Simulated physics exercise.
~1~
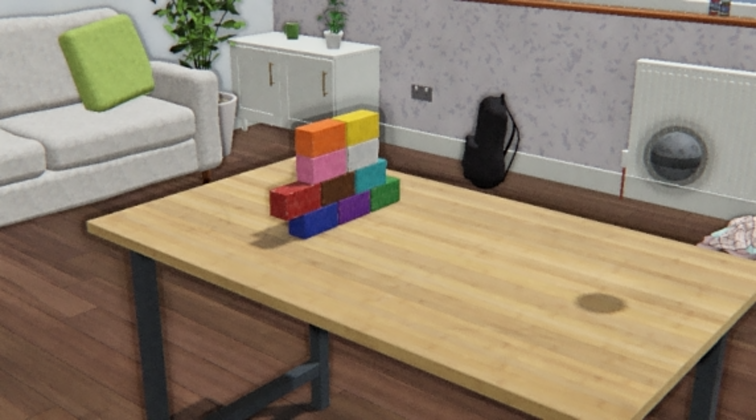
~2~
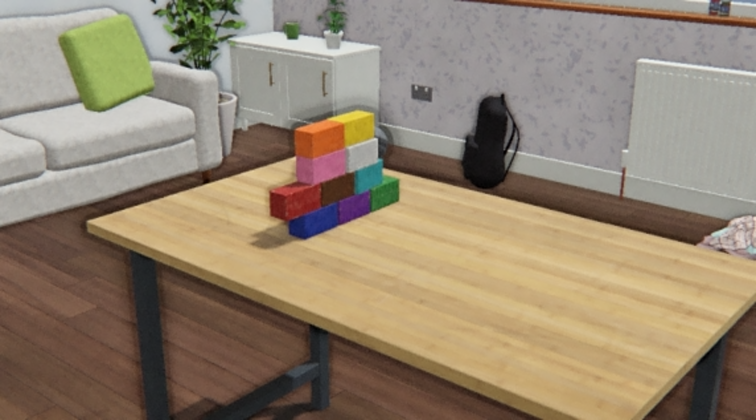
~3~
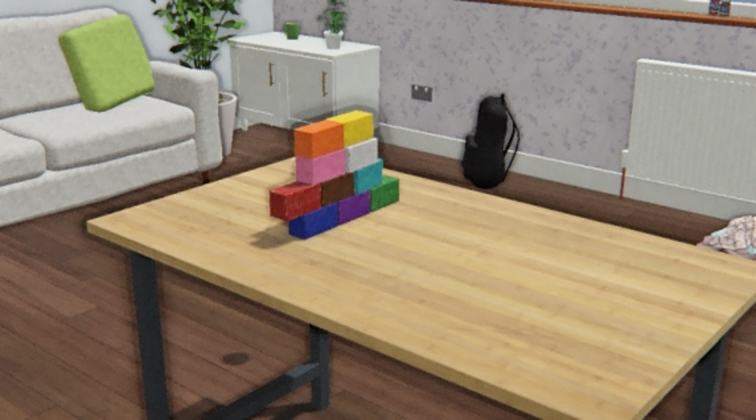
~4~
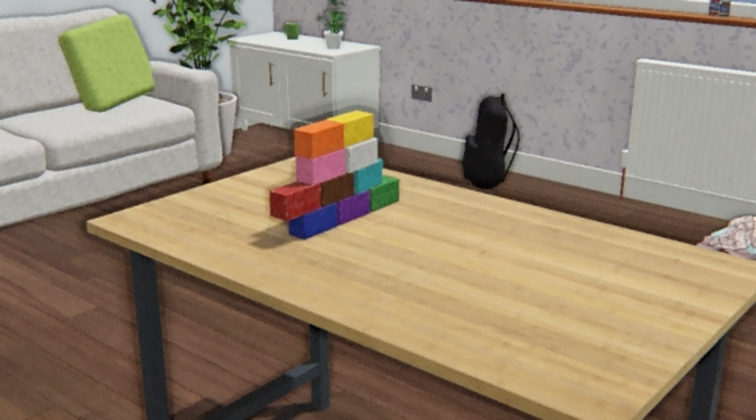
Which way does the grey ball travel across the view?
The grey ball travels to the left, going from in front of the radiator toward the stack of blocks.
